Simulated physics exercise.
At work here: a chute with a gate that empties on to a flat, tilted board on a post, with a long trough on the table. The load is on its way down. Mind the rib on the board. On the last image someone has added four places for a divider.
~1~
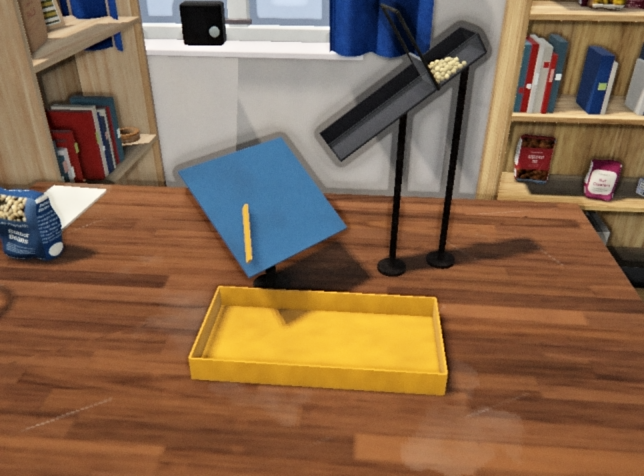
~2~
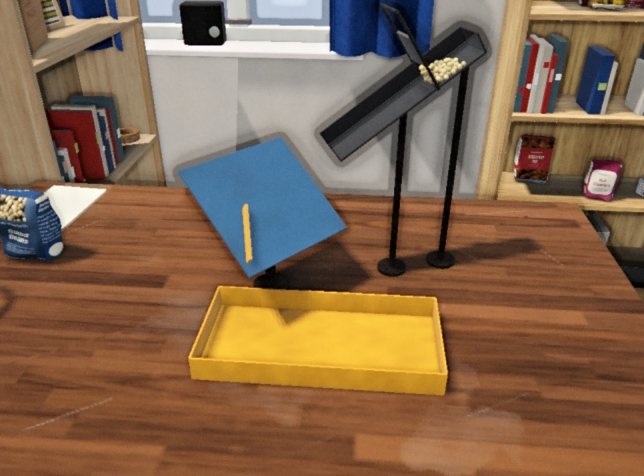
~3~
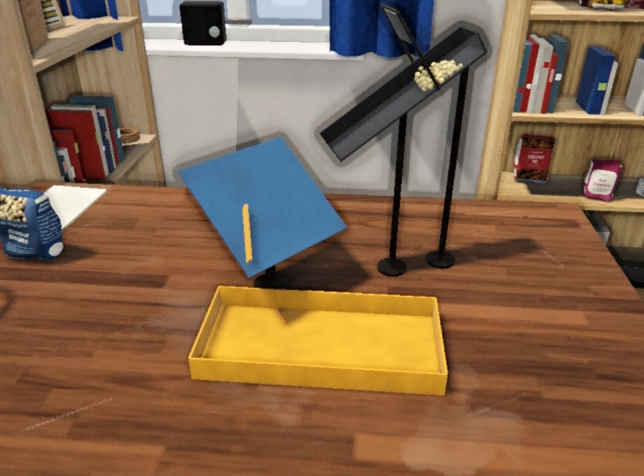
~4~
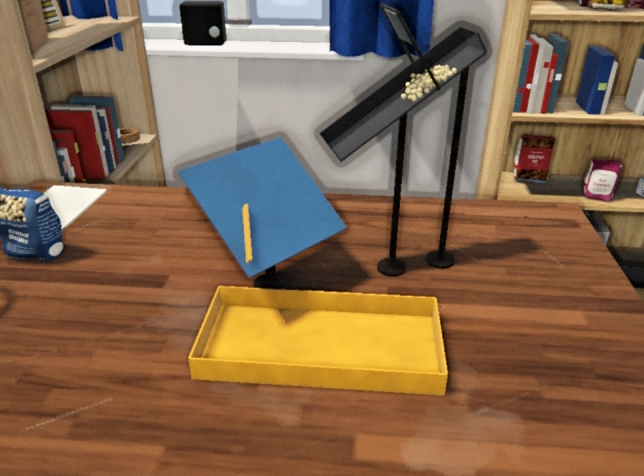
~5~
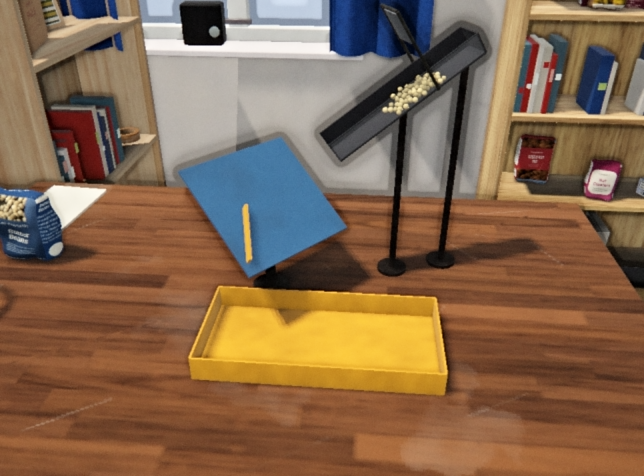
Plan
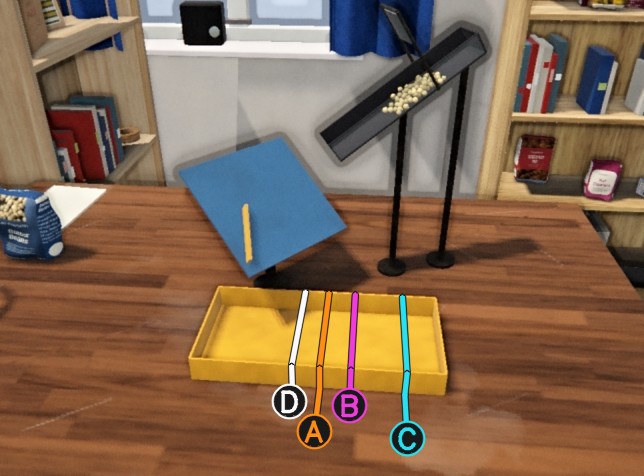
A clump of pale beans slid slowly down a dark, sloping chute after its gate lifted, spreading out toward the lower left, while the tilted blue board and the empty yellow trough stayed still.
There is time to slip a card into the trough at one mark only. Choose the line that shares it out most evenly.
I would pick line D.
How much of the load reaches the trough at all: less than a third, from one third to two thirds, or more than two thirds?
About that: More than two thirds.
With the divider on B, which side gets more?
Left.
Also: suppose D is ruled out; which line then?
That would be A.
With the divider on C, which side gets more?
Left.
On the marked copy, line A crosses the front rim at (319, 366); line B crosses the front rim at (351, 368); line C crosses the front rim at (407, 372); line D crosses the front rim at (291, 365).
For line A, of what is caught, most on the left of the divider, about a quarter on the right.
For line B, of what is caught, nearly all on the left of the divider, a small part on the right.
For line C, of what is caught, nearly all on the left of the divider, a stray few on the right.
For line D, of what is caught, about two thirds on the left of the divider, about a third on the right.
